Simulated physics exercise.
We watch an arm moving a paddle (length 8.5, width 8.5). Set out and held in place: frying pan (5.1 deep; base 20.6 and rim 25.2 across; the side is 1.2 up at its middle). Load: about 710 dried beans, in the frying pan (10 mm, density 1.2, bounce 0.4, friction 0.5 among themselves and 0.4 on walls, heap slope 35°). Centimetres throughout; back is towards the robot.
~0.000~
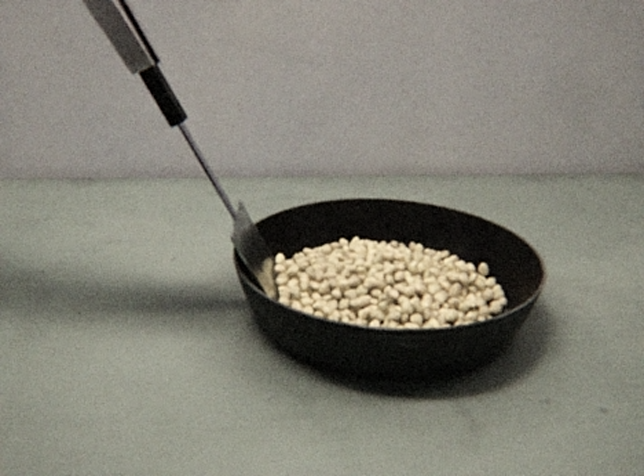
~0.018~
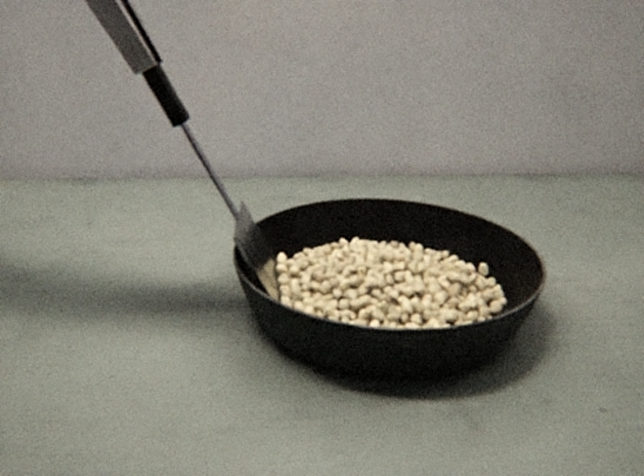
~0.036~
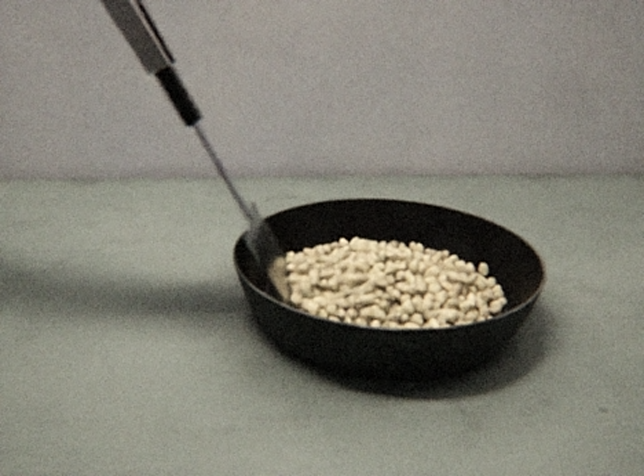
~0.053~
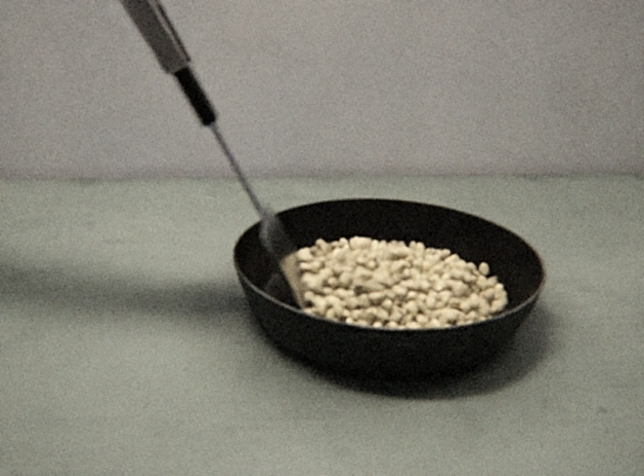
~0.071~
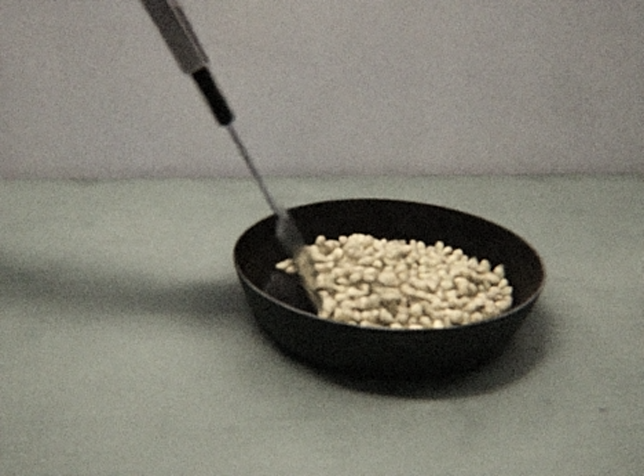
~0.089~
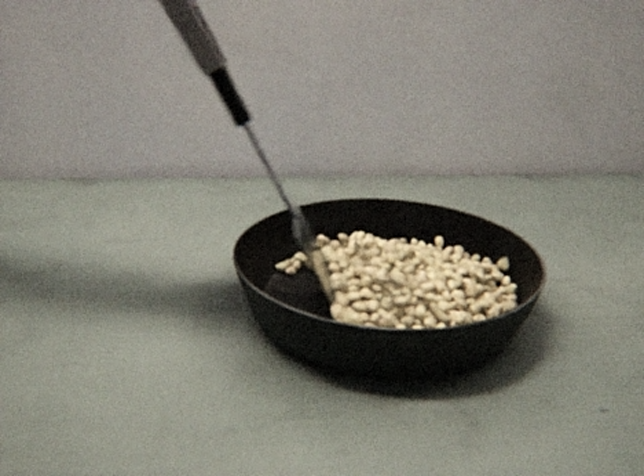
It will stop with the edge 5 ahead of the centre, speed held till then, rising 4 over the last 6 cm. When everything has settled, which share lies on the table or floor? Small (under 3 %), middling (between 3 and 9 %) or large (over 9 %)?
On the table or floor the share is small, under 3 %.
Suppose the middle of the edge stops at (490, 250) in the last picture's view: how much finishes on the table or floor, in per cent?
Some 15 per cent.
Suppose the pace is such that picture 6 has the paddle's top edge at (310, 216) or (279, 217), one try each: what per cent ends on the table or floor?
About 5 and 0 per cent.
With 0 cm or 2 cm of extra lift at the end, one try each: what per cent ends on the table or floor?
Some 0 and 0 per cent.
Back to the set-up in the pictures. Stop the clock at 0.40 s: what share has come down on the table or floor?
Some 0 per cent.
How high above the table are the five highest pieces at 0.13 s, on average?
Roughly 4 cm.
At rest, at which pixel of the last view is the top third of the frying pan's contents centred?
Near (472, 271).
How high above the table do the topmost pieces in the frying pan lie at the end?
Some 5.5 cm.
By 0.13 s, sloping 64°, highest piece 5 above the table; 706 in the frying pan.
By 0.18 s, sloping 64°, highest piece 6 above the table; 706 in the frying pan.
By 0.40 s, sloping 64°, highest piece 6 above the table; 704 in the frying pan, 1 on the table or floor, 1 on the blade or in flight.
By 1.45 s, sloping 64°, highest piece 5 above the table; 704 in the frying pan, 2 on the table or floor.
Final count, 704 in the frying pan, 2 on the table or floor. That is 0 % on the table or floor.
